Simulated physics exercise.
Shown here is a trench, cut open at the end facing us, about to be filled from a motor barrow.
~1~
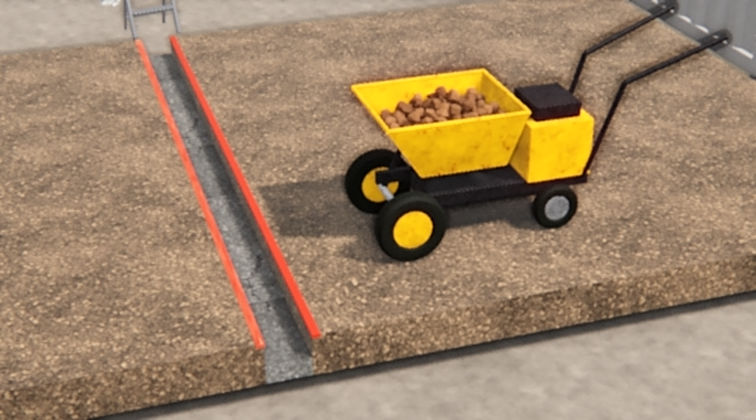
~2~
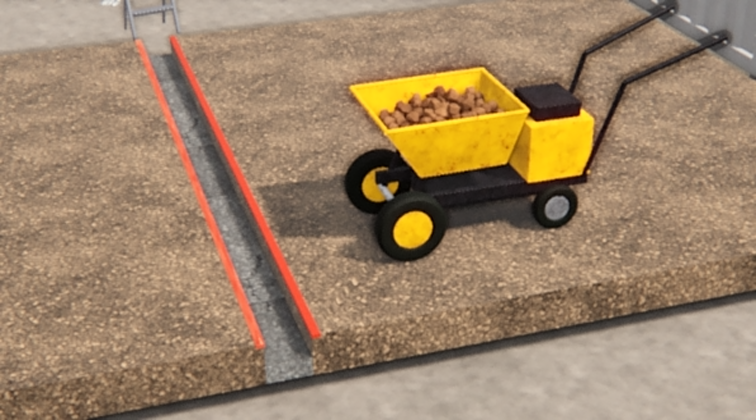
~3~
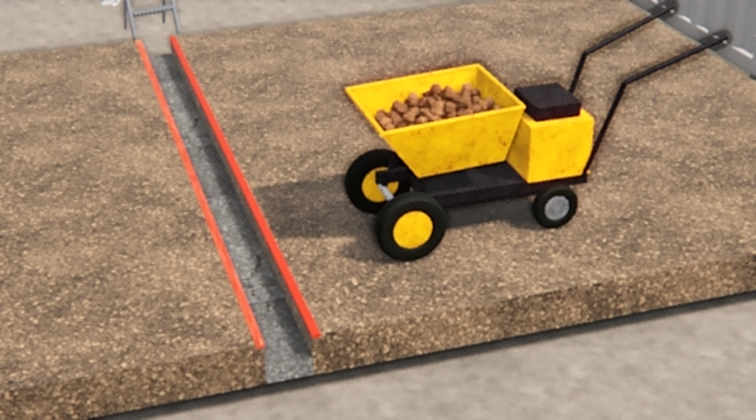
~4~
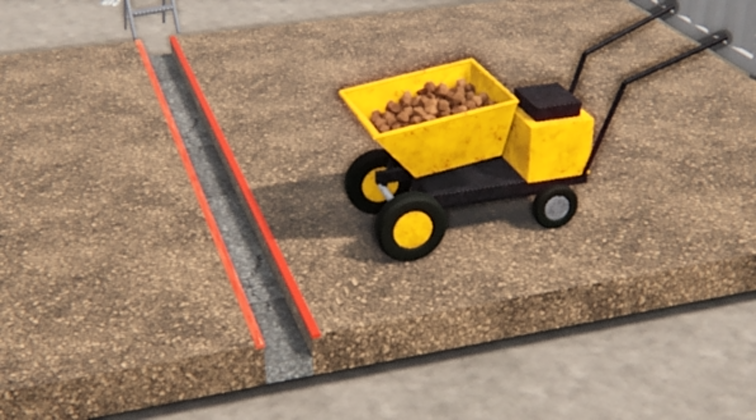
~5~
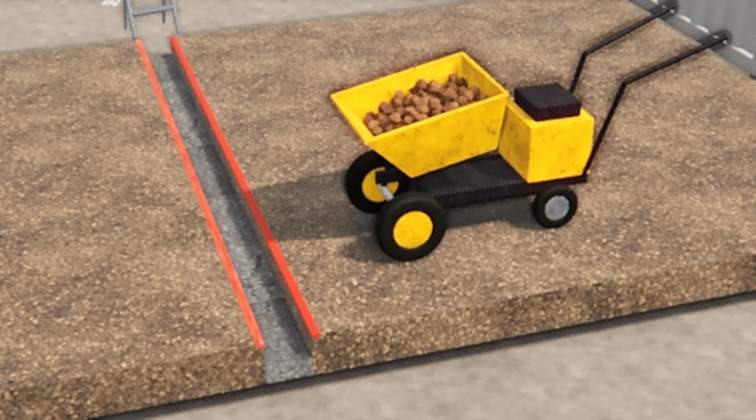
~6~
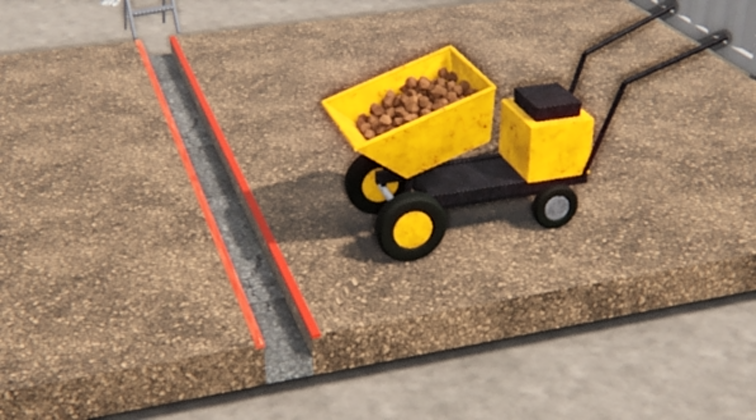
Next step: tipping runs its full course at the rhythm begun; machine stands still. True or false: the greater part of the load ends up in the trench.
True.
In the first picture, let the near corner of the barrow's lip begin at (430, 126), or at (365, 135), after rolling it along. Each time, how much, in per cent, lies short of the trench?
You'd get 50 in a hundred the first time and 0 in a hundred the second.
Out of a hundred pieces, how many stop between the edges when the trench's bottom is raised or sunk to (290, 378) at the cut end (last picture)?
Roughly 90 in a hundred.
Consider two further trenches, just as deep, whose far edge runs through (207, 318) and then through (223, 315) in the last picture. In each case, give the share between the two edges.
The first try lands around 90 %, the second around 90 %.
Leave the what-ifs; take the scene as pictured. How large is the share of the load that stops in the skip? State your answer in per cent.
Estimate: Some 10 %.
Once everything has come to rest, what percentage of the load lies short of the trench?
Close to 10 in a hundred.
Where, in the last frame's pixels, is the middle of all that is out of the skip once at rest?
Once nothing moves, the middle sits near (253, 259).
Shortly afterwards, skip tipped steeply; the whole lot in the skip.
Next, skip tipped right over; the bulk in the skip; only a few short of the trench; a little in or heaped over the trench; only a few falling.
Some moments later, skip tipped right over; near a quarter in the skip; a little short of the trench; near two thirds in or heaped over the trench; a little beyond it.
In the end, skip tipped right over; a little in the skip; a little short of the trench; near two thirds in or heaped over the trench; a little beyond it.
